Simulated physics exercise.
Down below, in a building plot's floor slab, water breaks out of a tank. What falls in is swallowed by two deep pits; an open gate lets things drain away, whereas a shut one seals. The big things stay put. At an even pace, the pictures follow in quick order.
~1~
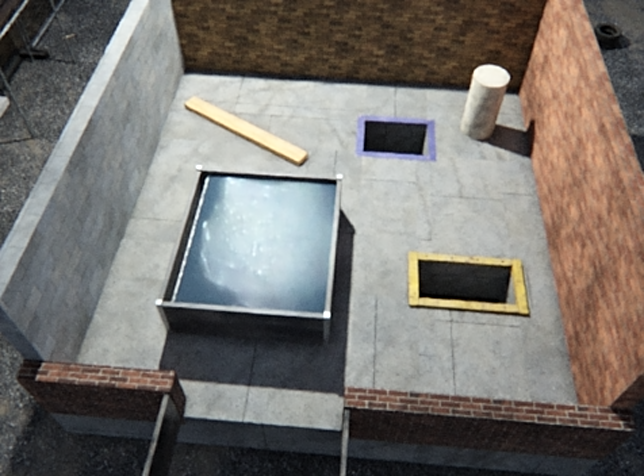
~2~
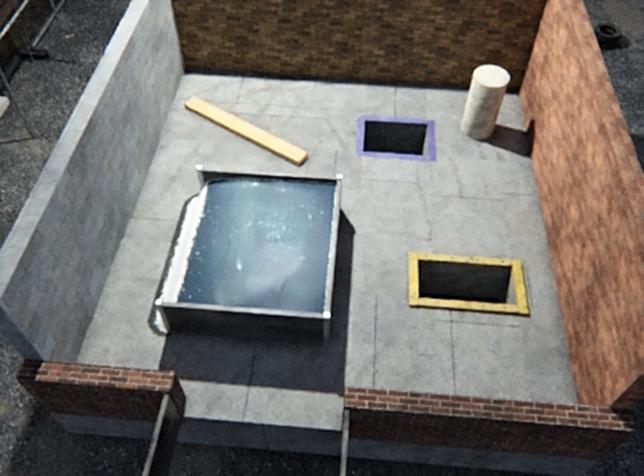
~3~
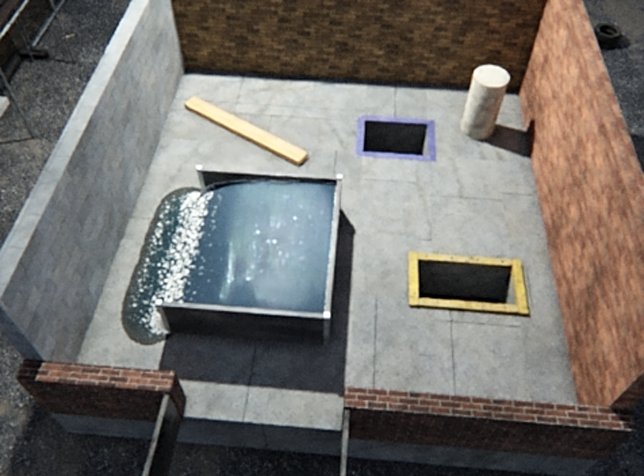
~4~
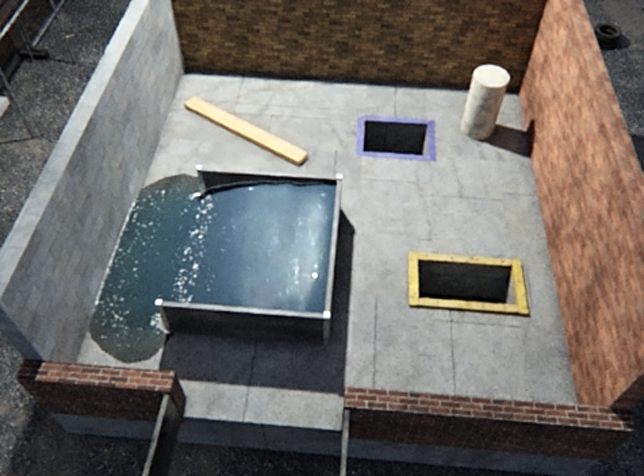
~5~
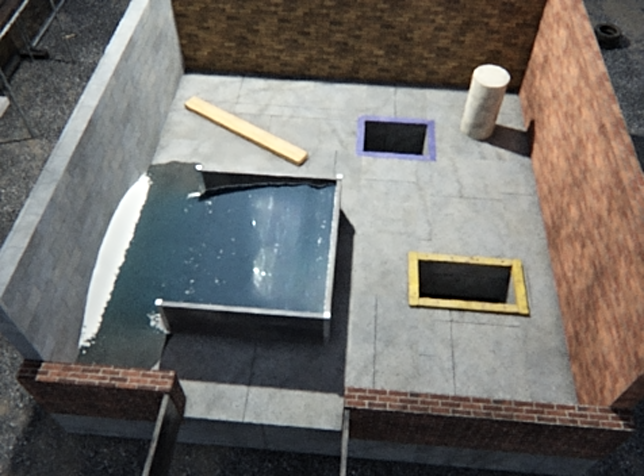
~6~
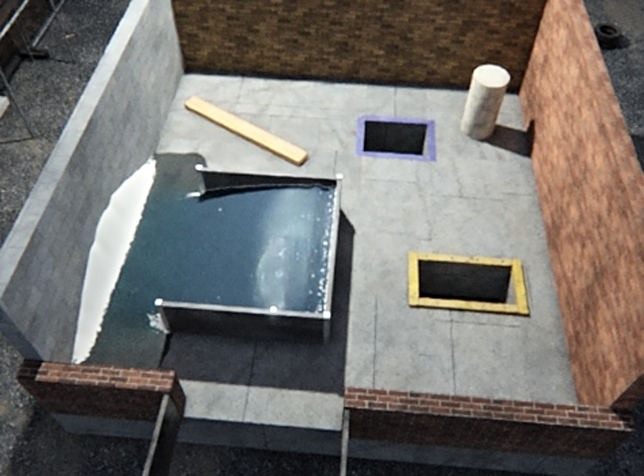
The footage shows a walled concrete slab with a square tank of water and two rectangular pits framed in purple and yellow; water pours from the tank's left side, spreads across the floor and washes against the left wall.
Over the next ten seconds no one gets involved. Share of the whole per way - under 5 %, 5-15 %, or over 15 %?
Gate 5-15 %, blue pit 5-15 %, yellow pit under 5 %.
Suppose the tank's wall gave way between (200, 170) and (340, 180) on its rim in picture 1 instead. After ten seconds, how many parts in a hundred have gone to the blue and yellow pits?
In per cent: Blue 35, yellow 2.
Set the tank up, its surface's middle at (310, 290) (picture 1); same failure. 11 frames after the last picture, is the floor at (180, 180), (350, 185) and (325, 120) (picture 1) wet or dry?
In order: Inundated, then unflooded, then unflooded.
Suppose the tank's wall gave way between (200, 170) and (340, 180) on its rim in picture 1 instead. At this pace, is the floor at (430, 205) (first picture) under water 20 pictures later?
It would be unsoaked.
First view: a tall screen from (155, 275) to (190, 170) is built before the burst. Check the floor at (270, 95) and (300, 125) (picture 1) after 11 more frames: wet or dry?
Submerged, then submerged.
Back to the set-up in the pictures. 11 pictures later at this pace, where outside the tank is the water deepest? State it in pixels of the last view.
Around (73, 373).
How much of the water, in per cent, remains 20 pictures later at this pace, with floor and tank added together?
98 in a hundred.
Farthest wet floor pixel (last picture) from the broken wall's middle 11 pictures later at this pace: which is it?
I'd say around (185, 73).
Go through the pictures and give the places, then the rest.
Still water in the tank at (257, 239), in the first frame.
Water pours out at (189, 252) and has run to a hidden place, in the second frame.
The front is at (146, 339), out from the gap at (190, 253), in the third frame.
Water pours out at (190, 254) and has run to (158, 185), in the fourth frame.
The front is at (149, 170), out from the gap at (190, 254), in the fifth frame.
Water pours out at (190, 254) and has run to (153, 157), in the sixth frame.
A moment on, water covers 15 % of the floor; the gate 0 %, the blue pit 0 %, the yellow pit 0 %.
Next, water covers 30 % of the floor; the gate 0 %, the blue pit 0 %, the yellow pit 0 %.
Then, water covers 55 % of the floor; the gate 2 %, the blue pit 0 %, the yellow pit 0 %.
Later, water covers 80 % of the floor; the gate 5 %, the blue pit 3 %, the yellow pit 1 %.
In the end, water covers 95 % of the floor; the gate 8 %, the blue pit 12 %, the yellow pit 1 %.
